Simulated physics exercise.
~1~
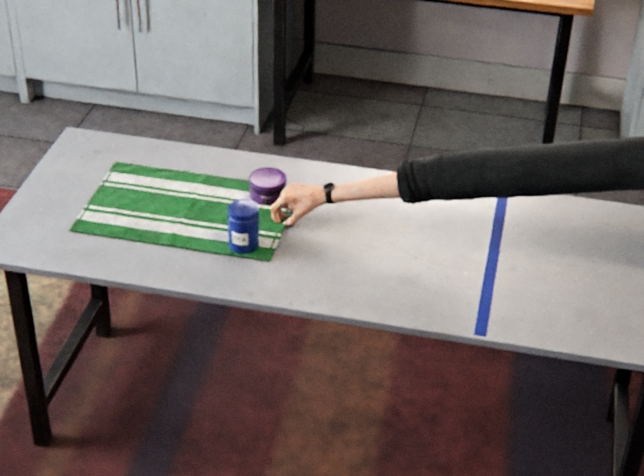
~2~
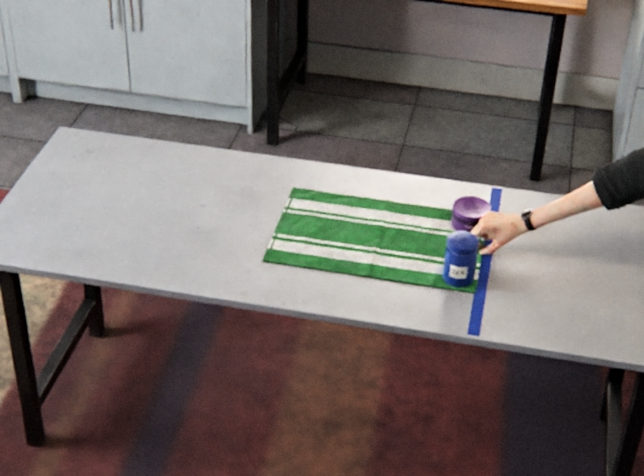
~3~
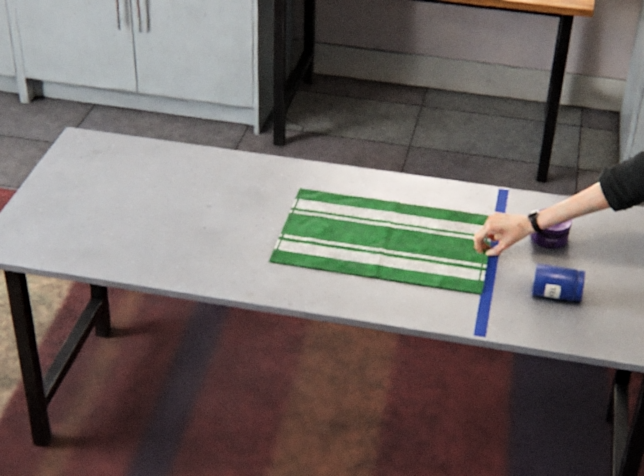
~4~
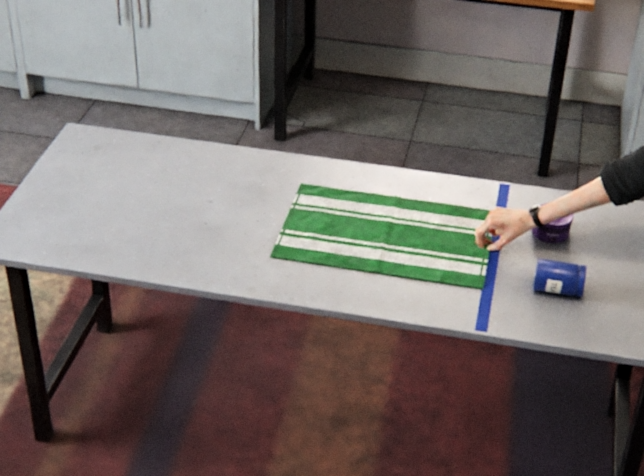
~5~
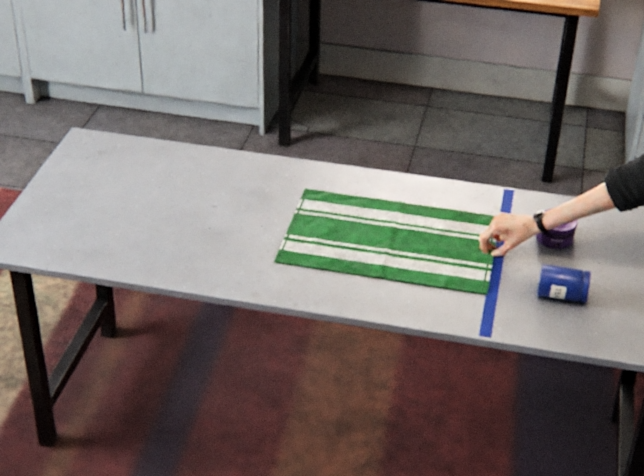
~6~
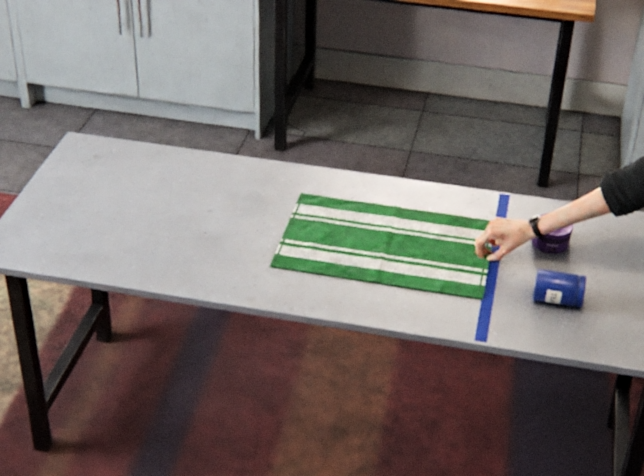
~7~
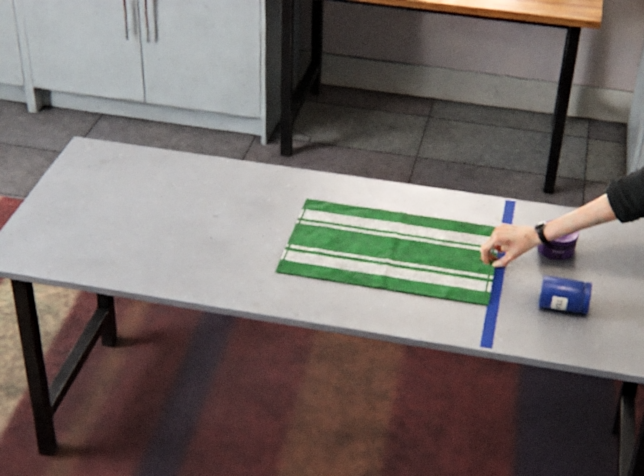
On a long grey table, a hand pulled a green striped place mat carrying a purple tub and a blue jar rightward to a blue tape strip, where the mat stopped and both slid off its front, the jar ending up on its side.
